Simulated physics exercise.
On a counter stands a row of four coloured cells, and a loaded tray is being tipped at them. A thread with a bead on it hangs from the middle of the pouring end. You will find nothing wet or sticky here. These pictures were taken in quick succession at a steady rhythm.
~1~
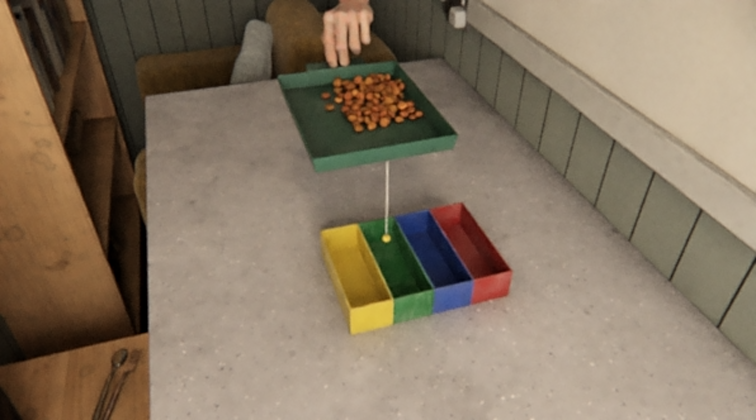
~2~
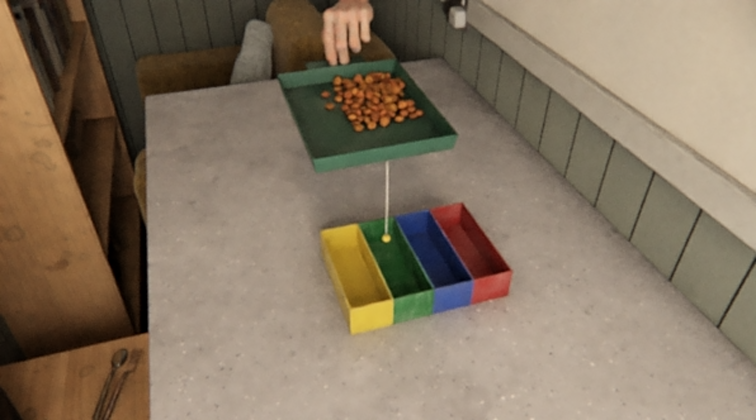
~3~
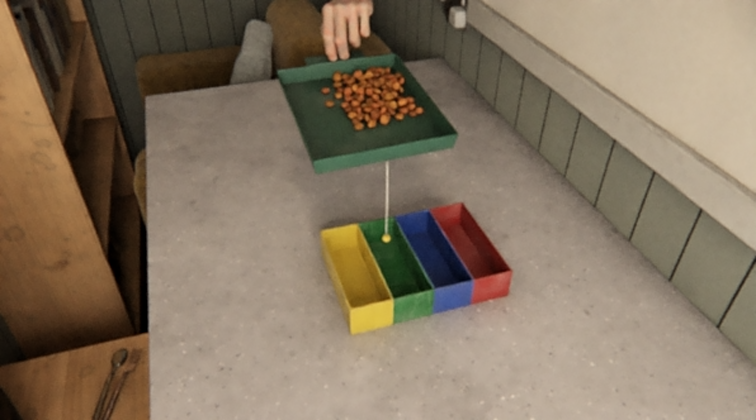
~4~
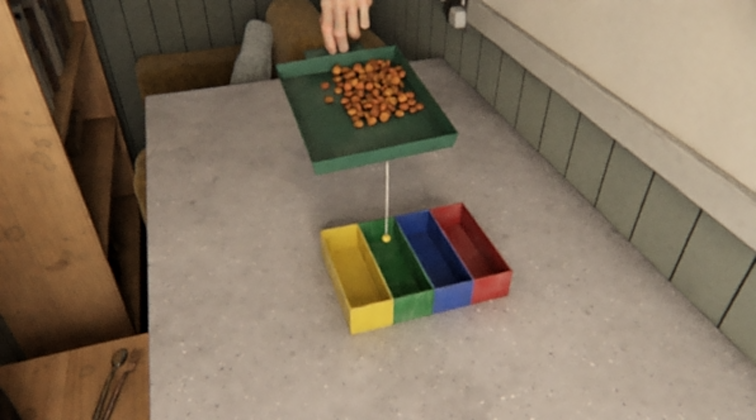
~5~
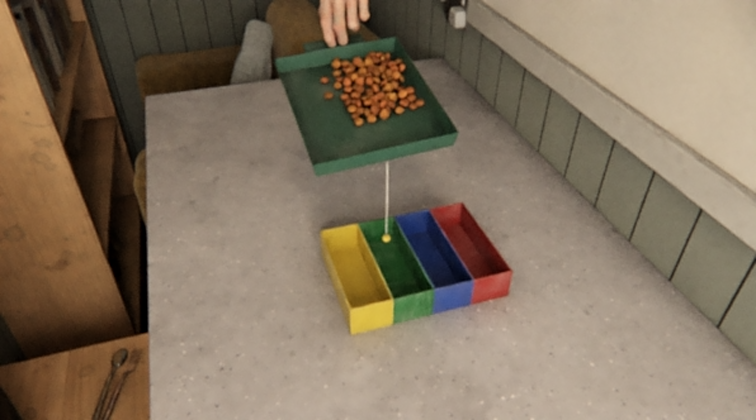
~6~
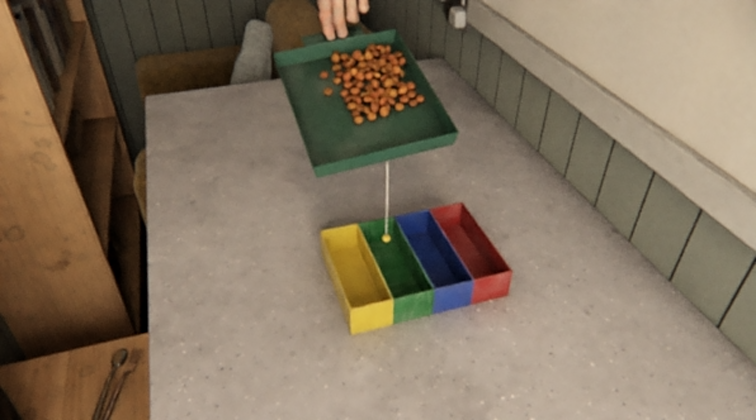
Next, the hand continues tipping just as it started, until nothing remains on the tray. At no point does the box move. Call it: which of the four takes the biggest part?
The yellow compartment.
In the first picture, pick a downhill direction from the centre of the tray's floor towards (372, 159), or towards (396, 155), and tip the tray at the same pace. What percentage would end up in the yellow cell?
Near 40 % and, after that, 0 %.
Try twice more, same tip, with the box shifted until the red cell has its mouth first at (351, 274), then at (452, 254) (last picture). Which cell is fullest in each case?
So the first one goes to the red cell and the second to the cell in yellow.
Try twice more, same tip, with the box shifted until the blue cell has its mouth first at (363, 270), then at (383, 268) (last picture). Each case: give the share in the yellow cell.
Around 0 and around 10 per cent, in that order.
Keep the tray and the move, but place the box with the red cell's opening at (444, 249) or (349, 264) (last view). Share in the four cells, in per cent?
Result, in turn: 90 %, 90 %.
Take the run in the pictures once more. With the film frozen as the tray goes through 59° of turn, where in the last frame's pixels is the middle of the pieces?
The load is centred about (345, 159).
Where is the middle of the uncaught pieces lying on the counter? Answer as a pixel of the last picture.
The centre sits near (282, 313).
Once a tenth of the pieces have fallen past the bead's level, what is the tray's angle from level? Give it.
Roughly 70 degrees of turn.
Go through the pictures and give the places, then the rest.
In the first frame, corners of the pouring end at (316, 157) and (454, 134), level; middle of the load at (369, 97), bits of cat kibble; bead on its thread at (386, 238); yellow cell at (372, 315); green cell at (413, 304); blue cell at (453, 295); red cell at (492, 285).
In the second frame, corners of the pouring end at (316, 157) and (454, 133), level; middle of the load at (369, 96).
In the third frame, corners of the pouring end at (315, 159) and (454, 133), tipped barely, lowest at the left corner; middle of the load at (369, 92).
In the fourth frame, corners of the pouring end at (315, 161) and (455, 132), tipped a little, lowest at the left corner; middle of the load at (369, 87).
In the fifth frame, corners of the pouring end at (315, 163) and (455, 131), tipped a little, lowest at the left corner; middle of the load at (369, 82).
In the sixth frame, corners of the pouring end at (315, 165) and (455, 131), tipped a little, lowest at the left corner; middle of the load at (369, 77); yellow cell at (372, 315); green cell at (413, 304); blue cell at (453, 295); red cell at (492, 285).
Soon after the last picture, tray tipped steeply; nearly all on the tray; a small part falling or outside the box.
A little later, tray tipped right over; about half on the tray; a small part in the yellow cell; a stray few in the green cell; about a third falling or outside the box.
Later still, tray tipped past a quarter turn; about half in the yellow cell; a stray few in the green cell; about half falling or outside the box.
At rest, tray tipped past a quarter turn; about half in the yellow cell; a stray few in the green cell; none in the blue cell; none in the red cell; about half outside the box.
